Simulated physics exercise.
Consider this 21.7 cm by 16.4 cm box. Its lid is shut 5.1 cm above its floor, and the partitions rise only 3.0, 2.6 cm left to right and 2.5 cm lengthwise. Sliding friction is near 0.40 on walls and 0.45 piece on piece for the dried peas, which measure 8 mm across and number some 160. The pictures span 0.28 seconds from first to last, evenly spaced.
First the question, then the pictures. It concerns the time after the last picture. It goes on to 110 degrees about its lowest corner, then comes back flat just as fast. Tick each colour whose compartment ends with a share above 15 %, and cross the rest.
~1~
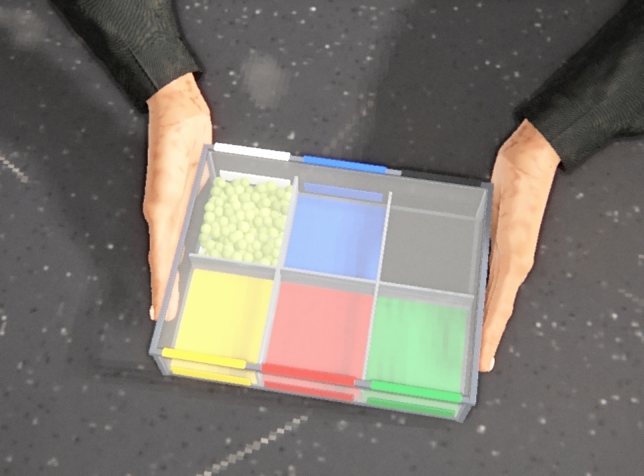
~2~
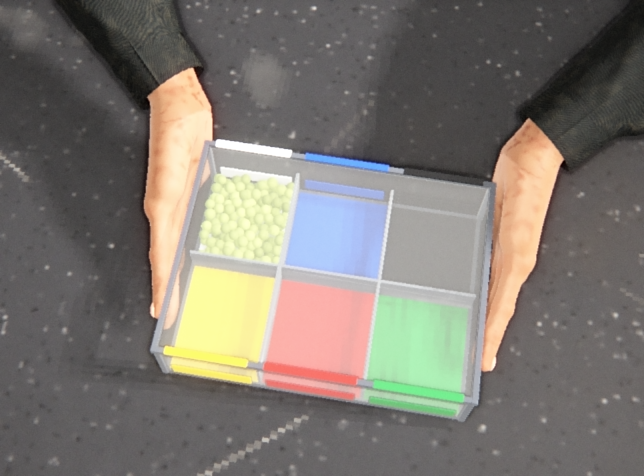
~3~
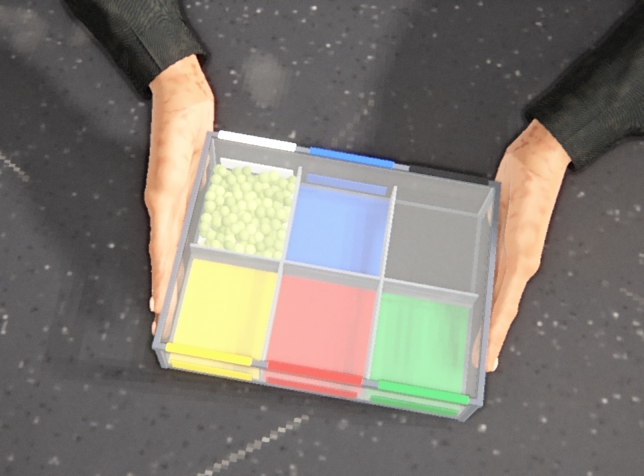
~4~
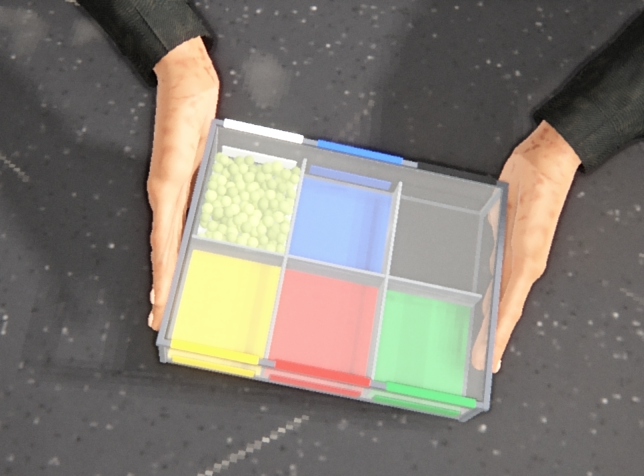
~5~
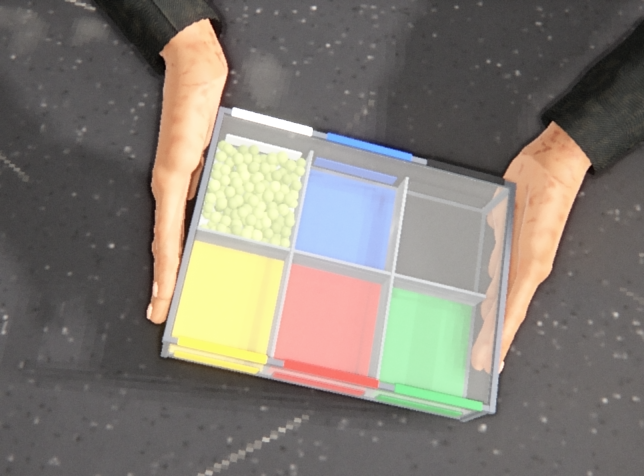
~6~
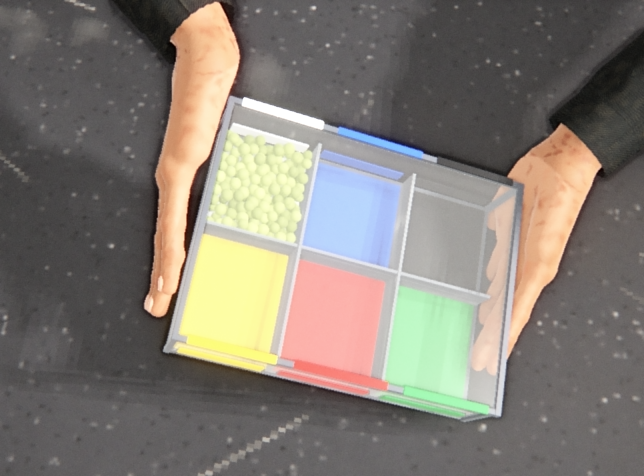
Red compartment: Cross. Blue compartment: Cross. Green compartment: Tick. Yellow compartment: Cross. White compartment: Cross. Black compartment: Cross.
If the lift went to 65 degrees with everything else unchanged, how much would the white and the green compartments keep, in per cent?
Result - white 75 %, green 5 %.
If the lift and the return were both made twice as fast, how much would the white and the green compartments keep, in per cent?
White 0 %, green 80 %.
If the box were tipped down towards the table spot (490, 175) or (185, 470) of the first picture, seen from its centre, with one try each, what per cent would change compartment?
The share comes to roughly 50 in a hundred, then roughly 95 in a hundred.
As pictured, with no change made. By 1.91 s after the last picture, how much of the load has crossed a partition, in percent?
Near 100 per cent of it.
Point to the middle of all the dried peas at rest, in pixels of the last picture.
Somewhere around (439, 355) in the final frame.
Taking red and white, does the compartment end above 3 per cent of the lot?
Note - red negative, white negative.
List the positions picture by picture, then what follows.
In the first frame, box tilt 0 degrees, front corners at (156, 349) and (469, 398); white 100 %.
In the second frame, box tilt 1 degrees, front corners at (157, 347) and (472, 398).
In the third frame, box tilt 4 degrees, front corners at (159, 344) and (476, 400), lowest corner right front.
In the fourth frame, box tilt 9 degrees, front corners at (163, 340) and (482, 404), lowest corner right front.
In the fifth frame, box tilt 14 degrees, front corners at (170, 337) and (488, 406), lowest corner right front.
In the sixth frame, box tilt 19 degrees, front corners at (178, 335) and (494, 410), lowest corner right front; white 100 %.
Then, 1.15 s after the last picture, tilt 110 degrees; red 10 %, blue 20 %, green 45 %, white 15 %, black 5 %.
Then, 1.91 s after the last picture, tilt 49 degrees; green 90 %, black 10 %.
Then, 2.70 s after the last picture, tilt 0 degrees; green 90 %, black 10 %.
In the end, red 0 %, blue 0 %, green 90 %, yellow 0 %, white 0 %, black 10 %.
